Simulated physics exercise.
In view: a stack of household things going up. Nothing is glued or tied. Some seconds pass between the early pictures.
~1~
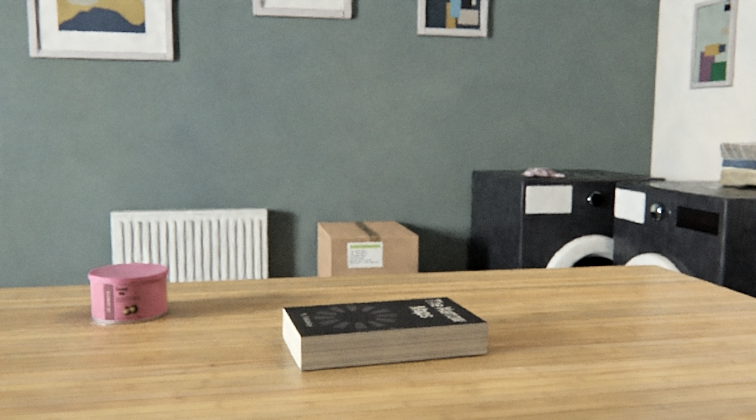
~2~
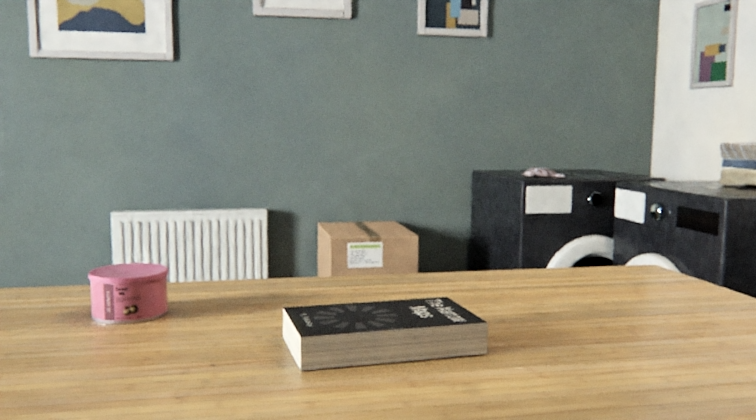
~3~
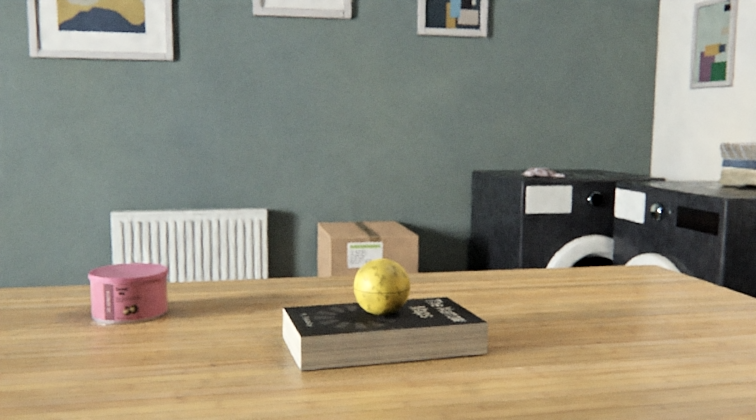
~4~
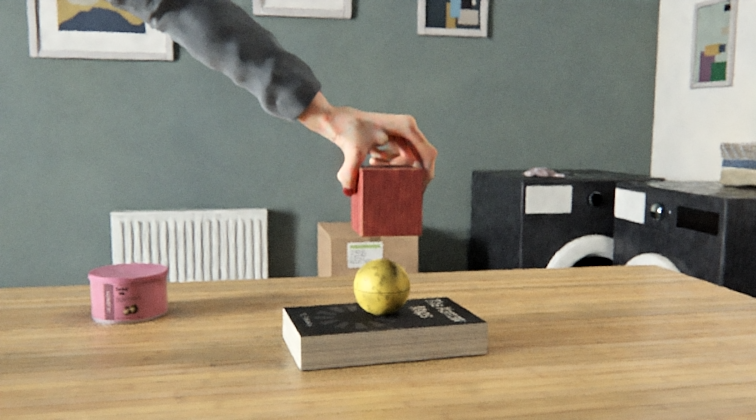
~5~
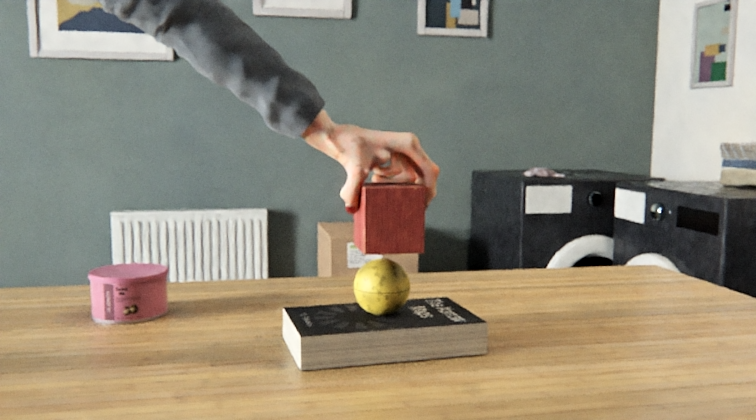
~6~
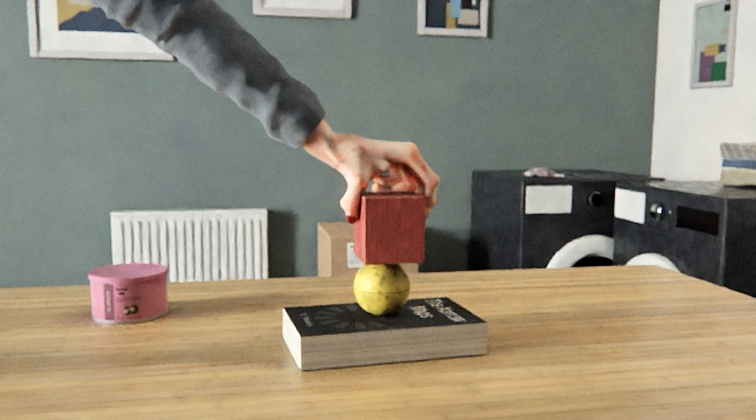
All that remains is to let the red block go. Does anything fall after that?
Outcome: The pile gives way.
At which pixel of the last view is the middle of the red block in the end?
At about (541, 309).
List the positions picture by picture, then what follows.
The last thing is not in view yet; pink tub (130, 292), in the first picture.
The last thing is not in view yet; black book (382, 330), in the second picture.
The last thing is not in view yet; yellow ball (382, 287), in the third picture.
Coming down; red block (386, 200); pink tub (130, 292), in the fourth picture.
Coming down; red block (388, 217); black book (382, 330), in the fifth picture.
In place under the hand; red block (388, 227); yellow ball (382, 287), in the sixth picture.
Then, 0.50 s past the last view, red block now fallen; yellow ball displaced a little.
Then, 0.80 s past the last view, yellow ball displaced a little.
Finally, fallen, red block; moved from the start, yellow ball; the other 2 still in place. Final places as the last picture's camera would see them, red block near (541, 308). The pile loses its balance.
